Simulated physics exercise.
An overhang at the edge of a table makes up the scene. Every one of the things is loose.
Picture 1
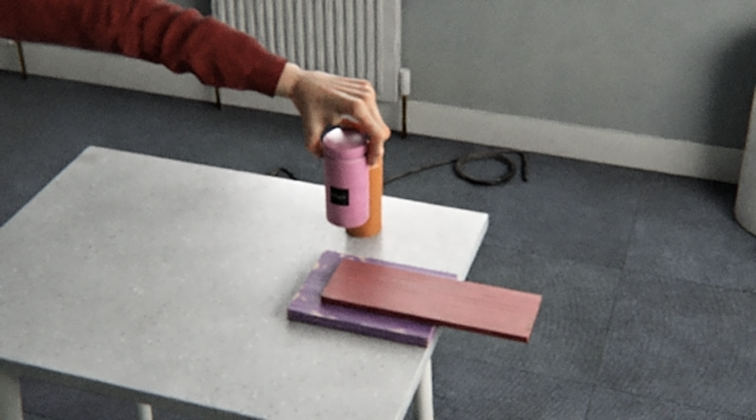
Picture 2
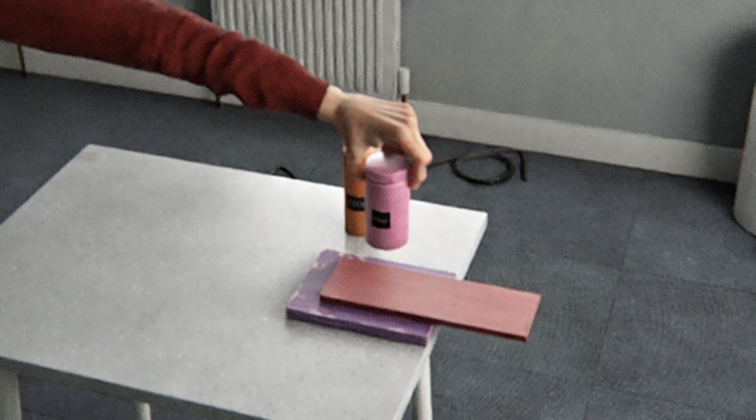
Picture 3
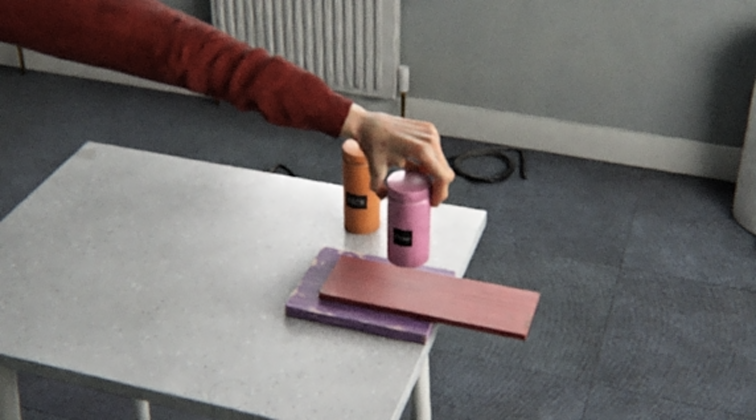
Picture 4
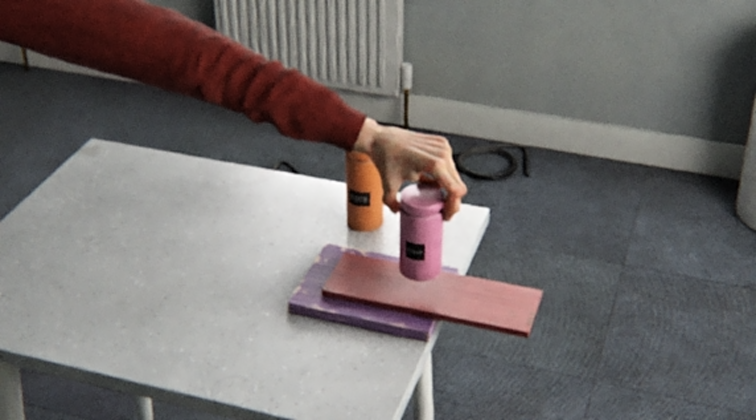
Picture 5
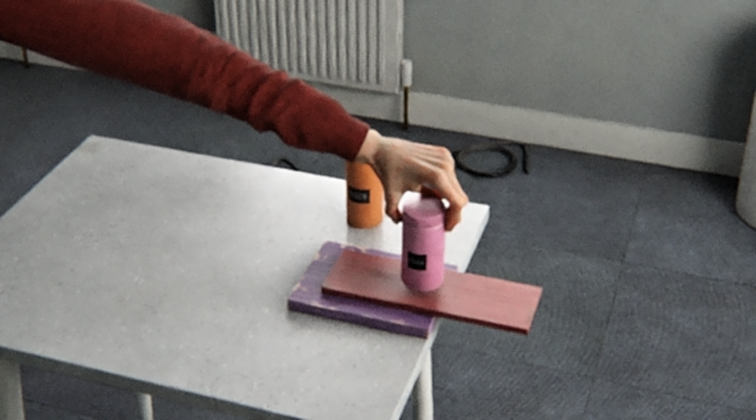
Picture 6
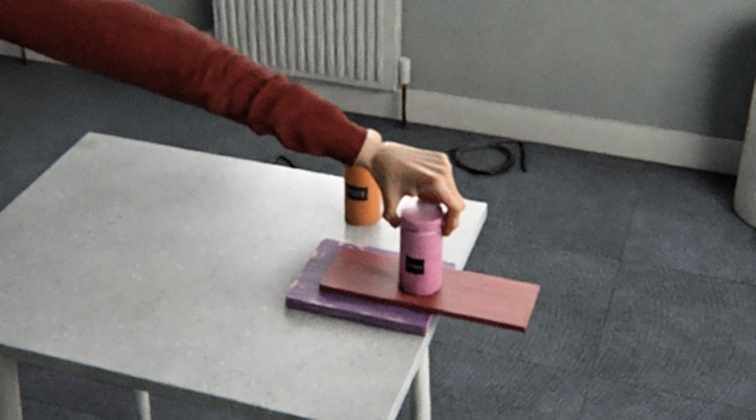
A pink jar, held from above by a hand in a red sleeve, moved right past an orange jar and came down onto a red plank lying across a purple slab at the table's edge.
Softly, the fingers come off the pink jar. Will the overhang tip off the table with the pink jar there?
No, it stays.
Then, 0.50 s after the last picture, nothing has stirred.
Then, 1.20 s after the last picture, things are still on the move.
Then, 1.80 s after the last picture, as before.
At rest, all 4 in place. Seen from the same camera at the end, pink jar near (422, 248). The plank stays on the table.
